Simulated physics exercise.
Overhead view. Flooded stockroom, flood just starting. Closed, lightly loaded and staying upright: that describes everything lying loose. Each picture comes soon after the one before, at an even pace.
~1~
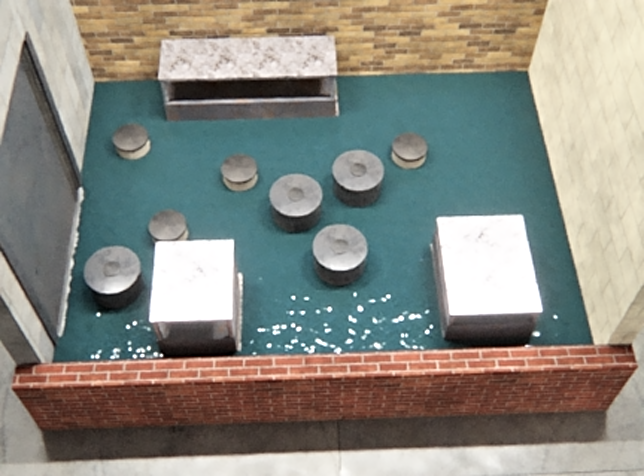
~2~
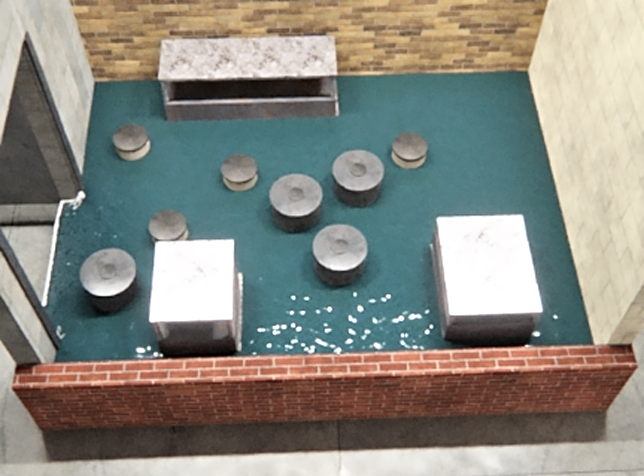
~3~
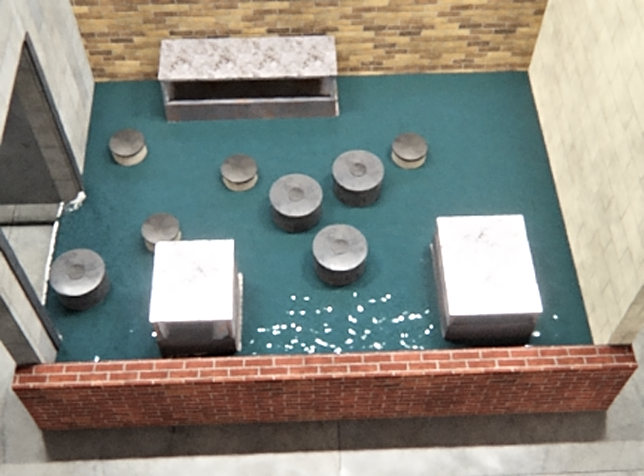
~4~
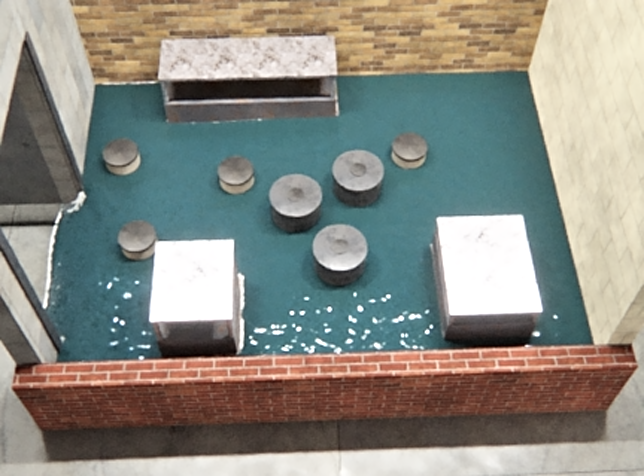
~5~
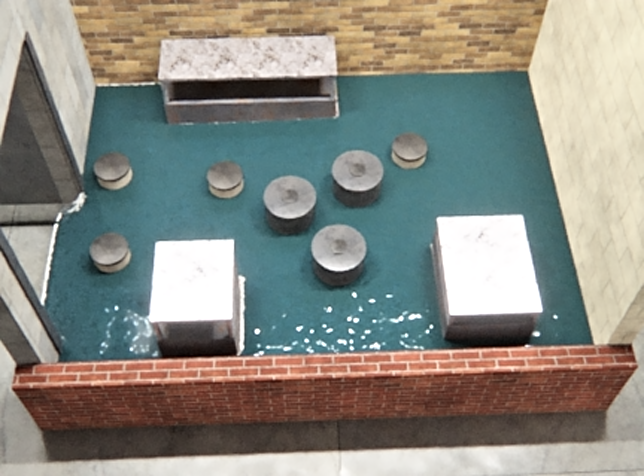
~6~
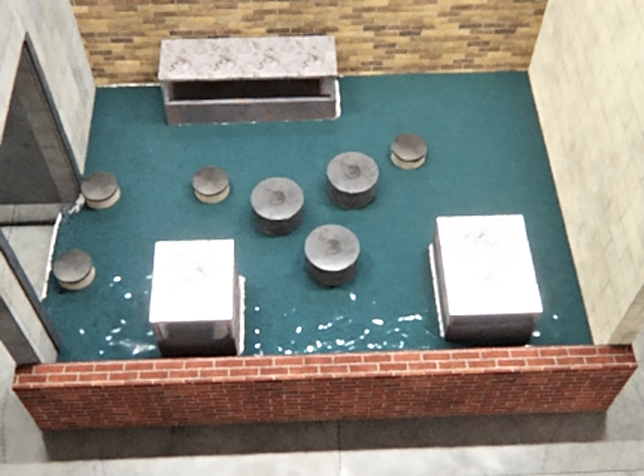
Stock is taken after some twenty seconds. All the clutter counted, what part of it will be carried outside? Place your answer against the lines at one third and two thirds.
It sits at or past the two-thirds line.
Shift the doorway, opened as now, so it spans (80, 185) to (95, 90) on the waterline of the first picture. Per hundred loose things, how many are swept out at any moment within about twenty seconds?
About 90 %.
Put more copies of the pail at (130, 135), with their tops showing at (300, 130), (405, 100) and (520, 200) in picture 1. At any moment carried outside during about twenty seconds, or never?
Going through them one by one: Escaped / remained / remained.
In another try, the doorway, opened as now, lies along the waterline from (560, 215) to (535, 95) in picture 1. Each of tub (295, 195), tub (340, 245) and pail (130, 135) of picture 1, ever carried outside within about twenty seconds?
Ordered result: Exited / exited / retained.
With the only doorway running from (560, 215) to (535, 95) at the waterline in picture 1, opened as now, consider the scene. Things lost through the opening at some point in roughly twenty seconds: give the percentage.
Roughly 50 in a hundred.
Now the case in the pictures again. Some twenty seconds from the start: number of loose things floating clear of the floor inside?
That comes out at 0.
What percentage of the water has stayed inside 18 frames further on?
52 %.
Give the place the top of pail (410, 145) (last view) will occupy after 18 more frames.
At about (233, 179).
A moment on, 3 of 8 are out; 5 afloat.
Next, 7 of 8 are out; 0 afloat.
Later, 7 of 8 are out; 0 afloat.
In the end, 7 of 8 are out; 0 afloat.
